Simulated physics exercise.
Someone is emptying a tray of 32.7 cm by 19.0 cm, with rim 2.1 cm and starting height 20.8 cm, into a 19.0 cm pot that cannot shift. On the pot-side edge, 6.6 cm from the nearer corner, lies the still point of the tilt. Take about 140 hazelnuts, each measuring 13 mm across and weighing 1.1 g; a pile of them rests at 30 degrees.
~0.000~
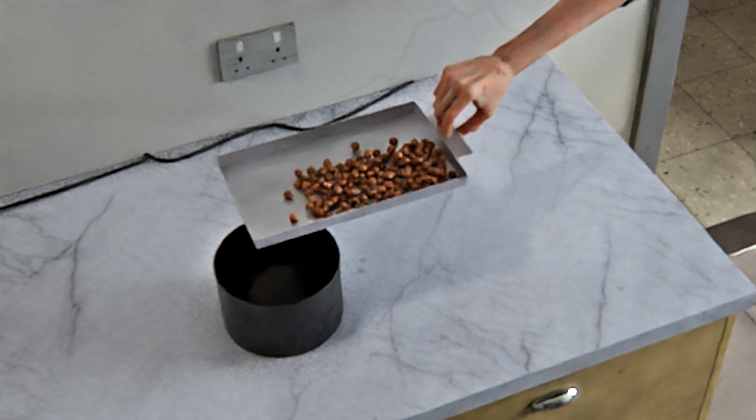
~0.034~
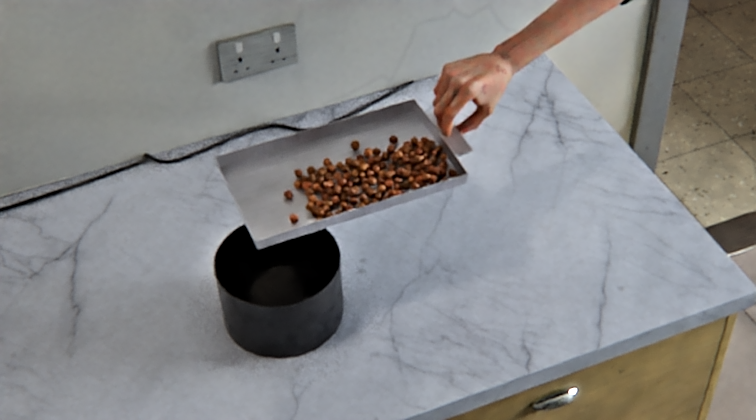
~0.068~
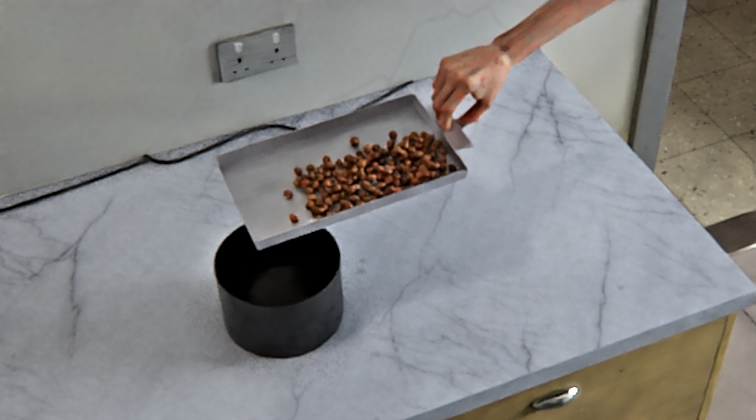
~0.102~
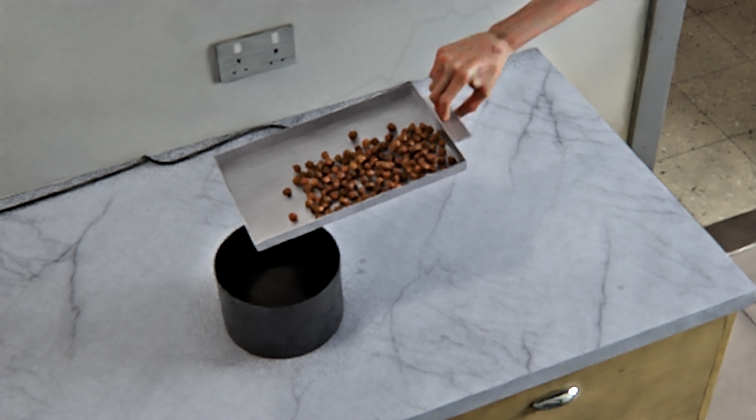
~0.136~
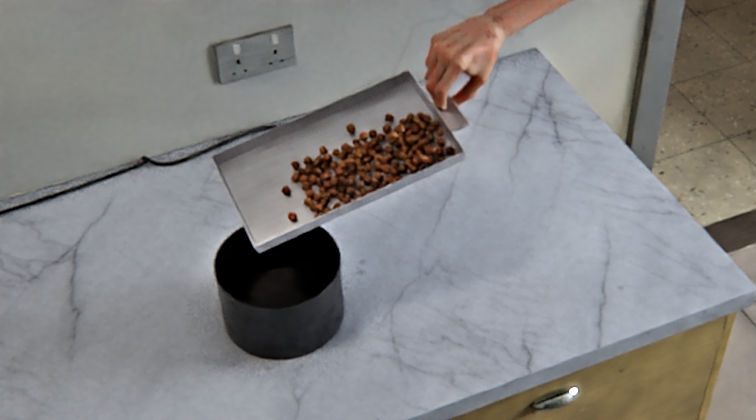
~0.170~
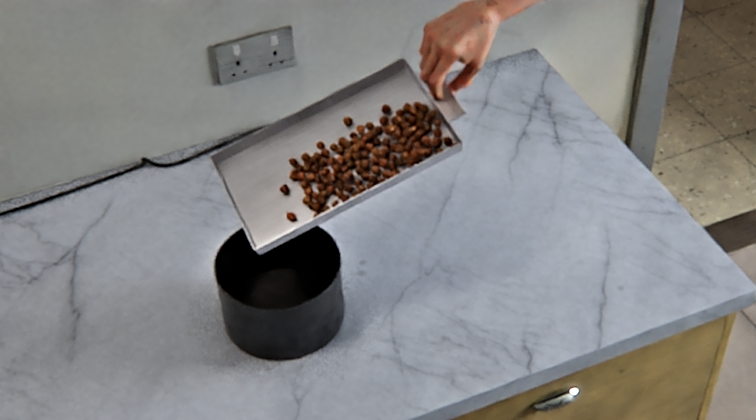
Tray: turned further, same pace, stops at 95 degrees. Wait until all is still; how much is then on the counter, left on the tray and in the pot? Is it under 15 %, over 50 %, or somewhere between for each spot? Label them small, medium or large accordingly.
Counter - large, left on the tray - small, pot - medium.
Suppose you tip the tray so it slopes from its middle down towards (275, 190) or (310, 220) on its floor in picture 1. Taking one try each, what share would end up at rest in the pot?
The share comes to about 10 in a hundred, then about 45 in a hundred.
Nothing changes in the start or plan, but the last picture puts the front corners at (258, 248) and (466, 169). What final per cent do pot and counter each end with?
Pot 50; counter 45.
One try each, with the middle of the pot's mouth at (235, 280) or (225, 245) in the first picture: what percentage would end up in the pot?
Estimates: 90 % and 30 %, in that order.
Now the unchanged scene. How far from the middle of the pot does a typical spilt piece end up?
That comes to near 30 cm.
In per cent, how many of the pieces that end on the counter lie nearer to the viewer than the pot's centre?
60 %.
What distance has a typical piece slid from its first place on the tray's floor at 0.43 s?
It has moved some 6 cm from its start.
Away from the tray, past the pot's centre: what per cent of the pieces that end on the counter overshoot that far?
Share: Around 100 %.
After 0.43 s, tilt 55 degrees; the tray holds 100 %, the pot 0 %.
After 0.61 s, tilt 82 degrees; the tray holds 90 %, the pot 0 %.
After 0.91 s, tilt 95 degrees; the tray holds 10 %, the pot 15 %.
At rest (2.1 s), counter 70 %, tray 0 %, pot 30 %.
